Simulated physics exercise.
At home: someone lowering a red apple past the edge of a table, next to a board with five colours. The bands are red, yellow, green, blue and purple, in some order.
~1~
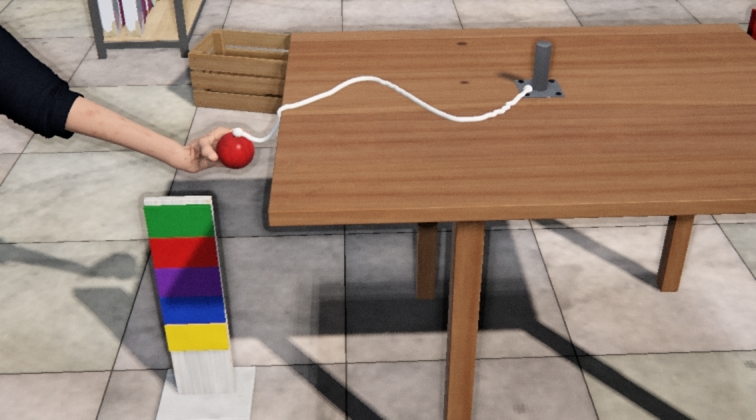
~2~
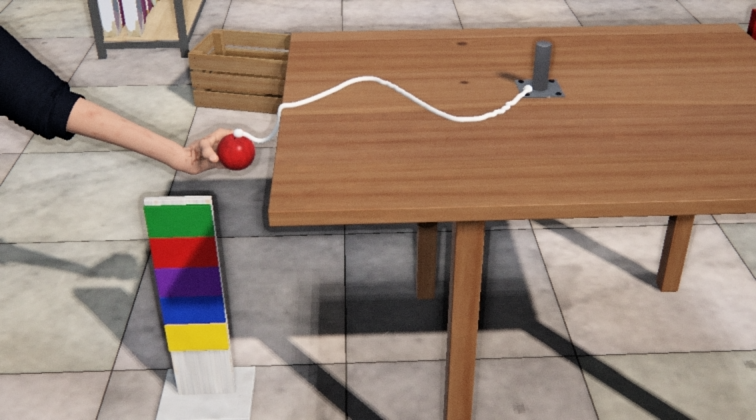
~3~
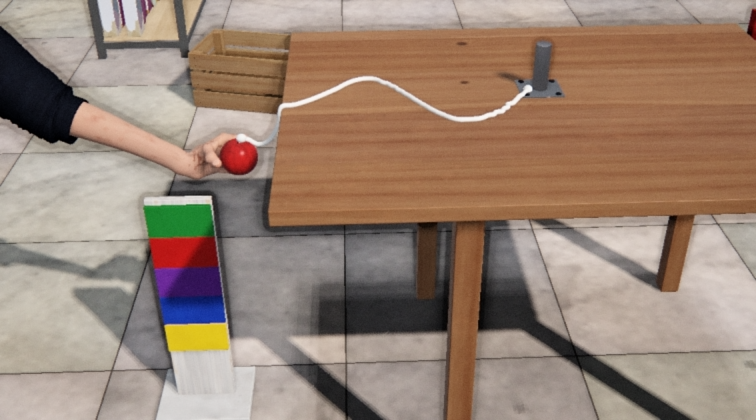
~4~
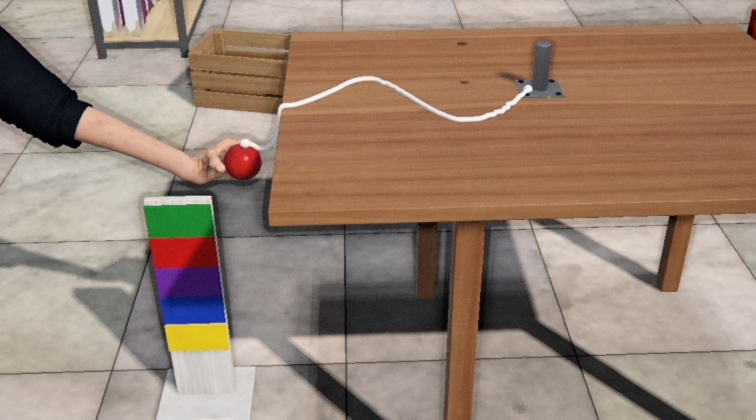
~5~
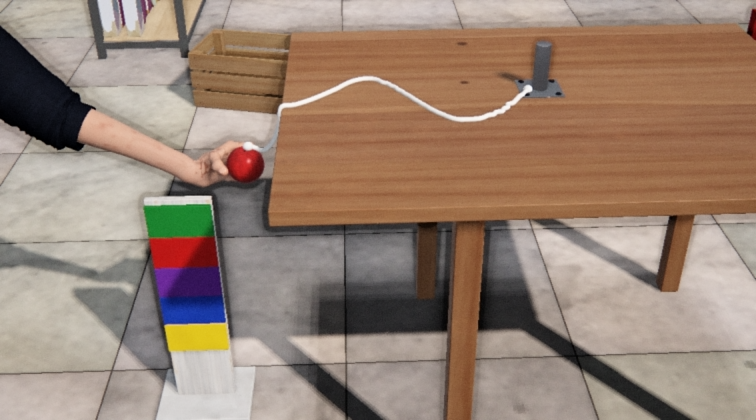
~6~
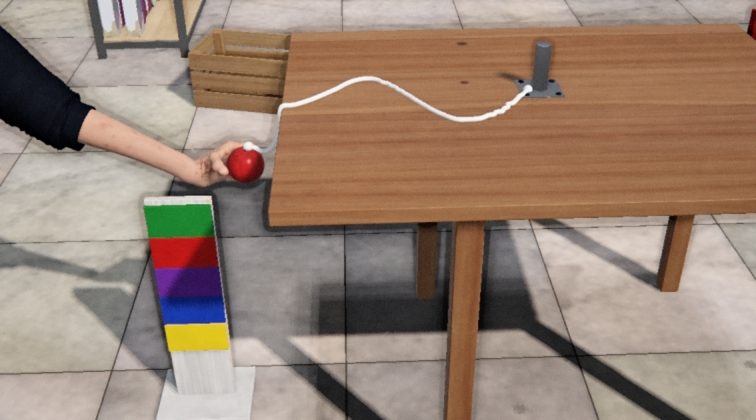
A hand reaching in from the left holds a red ball-like apple beside the edge of a brown wooden table, seen from slightly above in a room with a pale tiled floor. A white lead curves across the tabletop to a grey post, while a board banded green, red, purple, blue and yellow stands below the hand. The hand lowers the apple slightly, easing rightward, while the camera stays still.
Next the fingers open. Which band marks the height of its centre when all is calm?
At purple.
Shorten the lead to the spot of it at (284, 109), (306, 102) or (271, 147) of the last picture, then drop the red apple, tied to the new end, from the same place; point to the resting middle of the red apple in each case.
Try by try, around (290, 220), (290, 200) and (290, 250).
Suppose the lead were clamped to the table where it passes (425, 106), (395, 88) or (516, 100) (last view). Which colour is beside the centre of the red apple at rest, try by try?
Try by try: Red; green; purple.
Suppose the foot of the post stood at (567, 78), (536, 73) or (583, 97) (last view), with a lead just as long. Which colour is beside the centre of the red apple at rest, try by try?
Try by try: Red; purple; red.
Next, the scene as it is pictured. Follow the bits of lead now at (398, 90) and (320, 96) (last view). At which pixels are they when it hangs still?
They go to (329, 106) and to (284, 170).
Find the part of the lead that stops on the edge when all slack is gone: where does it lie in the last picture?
Near (363, 79).
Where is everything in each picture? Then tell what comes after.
The first frame shows red apple (235, 151); green (179, 223); red (184, 254); purple (188, 283); blue (193, 311); yellow (197, 338).
The second frame shows red apple (236, 152); lead through (513, 103) (459, 120) (405, 94) (349, 83) (295, 105).
The third frame shows red apple (239, 157).
The fourth frame shows red apple (243, 162); lead through (513, 103) (459, 120) (405, 94) (349, 83) (295, 105).
The fifth frame shows red apple (246, 165).
The sixth frame shows red apple (246, 165); lead through (513, 103) (459, 120) (405, 94) (349, 83) (295, 105).
Soon after, apple near (278, 263); level with purple.
After that, apple near (303, 275); level with purple.
In the end, apple near (292, 278); level with purple. Its centre hangs level with the purple band.
